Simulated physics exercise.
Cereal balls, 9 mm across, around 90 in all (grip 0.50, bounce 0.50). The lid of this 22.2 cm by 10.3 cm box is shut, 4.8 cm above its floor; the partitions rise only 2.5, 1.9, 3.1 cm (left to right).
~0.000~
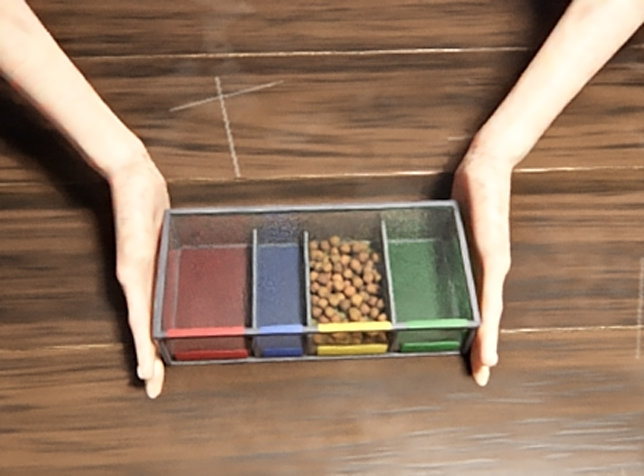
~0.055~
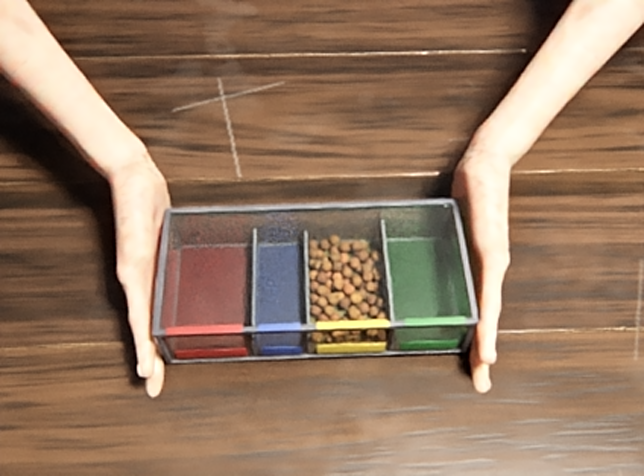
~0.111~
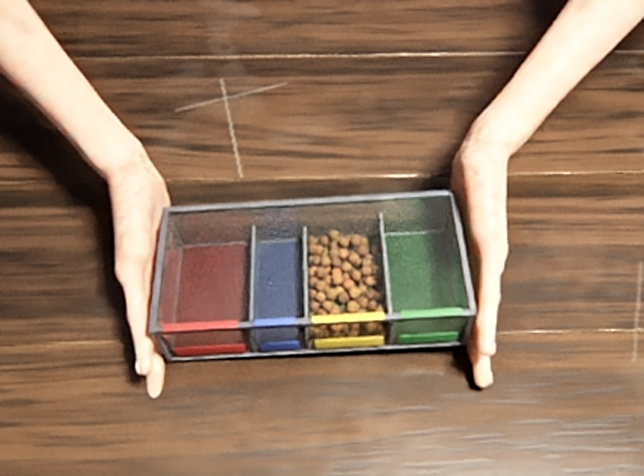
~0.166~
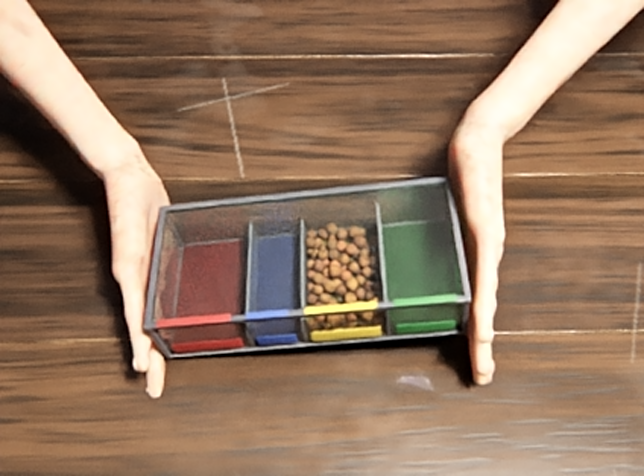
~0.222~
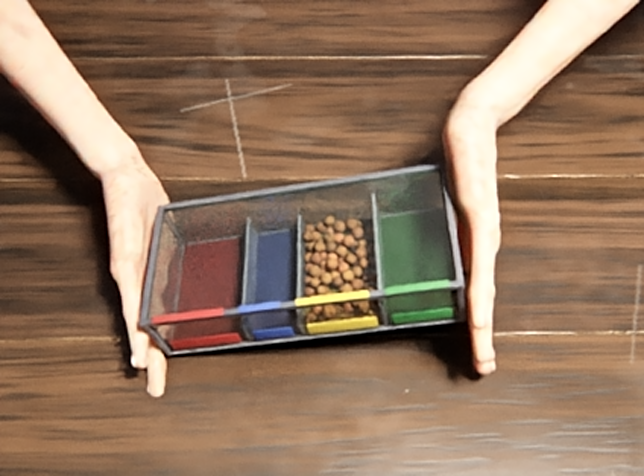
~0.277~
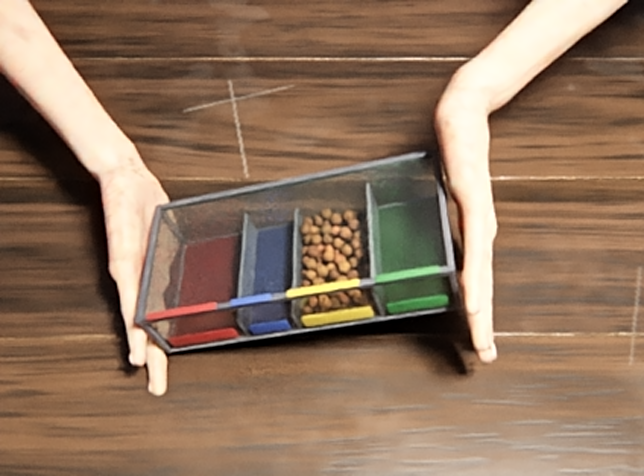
A clear divided box with brown balls in its yellow section tilts, right side rising.
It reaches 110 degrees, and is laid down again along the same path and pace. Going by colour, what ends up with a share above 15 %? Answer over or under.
Red compartment: Over; blue compartment: Under; green compartment: Under; yellow compartment: Under.
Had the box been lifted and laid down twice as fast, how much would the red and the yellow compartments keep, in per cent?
In that case red 100, yellow 0.
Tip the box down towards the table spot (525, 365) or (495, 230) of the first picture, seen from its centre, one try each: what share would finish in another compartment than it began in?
Some 55 and 40 per cent.
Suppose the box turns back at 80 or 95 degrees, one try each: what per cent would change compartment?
Some 35 and 85 per cent.
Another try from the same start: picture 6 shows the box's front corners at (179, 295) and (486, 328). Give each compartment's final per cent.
Red 0, blue 0, green 45, yellow 55.
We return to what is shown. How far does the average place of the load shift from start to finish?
Some 11.5 cm.
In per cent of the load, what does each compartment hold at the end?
Red 100, blue 0, green 0, yellow 0.
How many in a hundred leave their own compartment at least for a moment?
About 100 per cent.
After 1.52 s, tilt 110 degrees; red 50 %, blue 30 %, yellow 20 %.
Then, at 2.35 s, tilt 49 degrees; red 100 %.
Then, at 3.19 s, tilt 0 degrees; red 100 %.
In the end, at 3.9 s, red 100 %, blue 0 %, green 0 %, yellow 0 %.
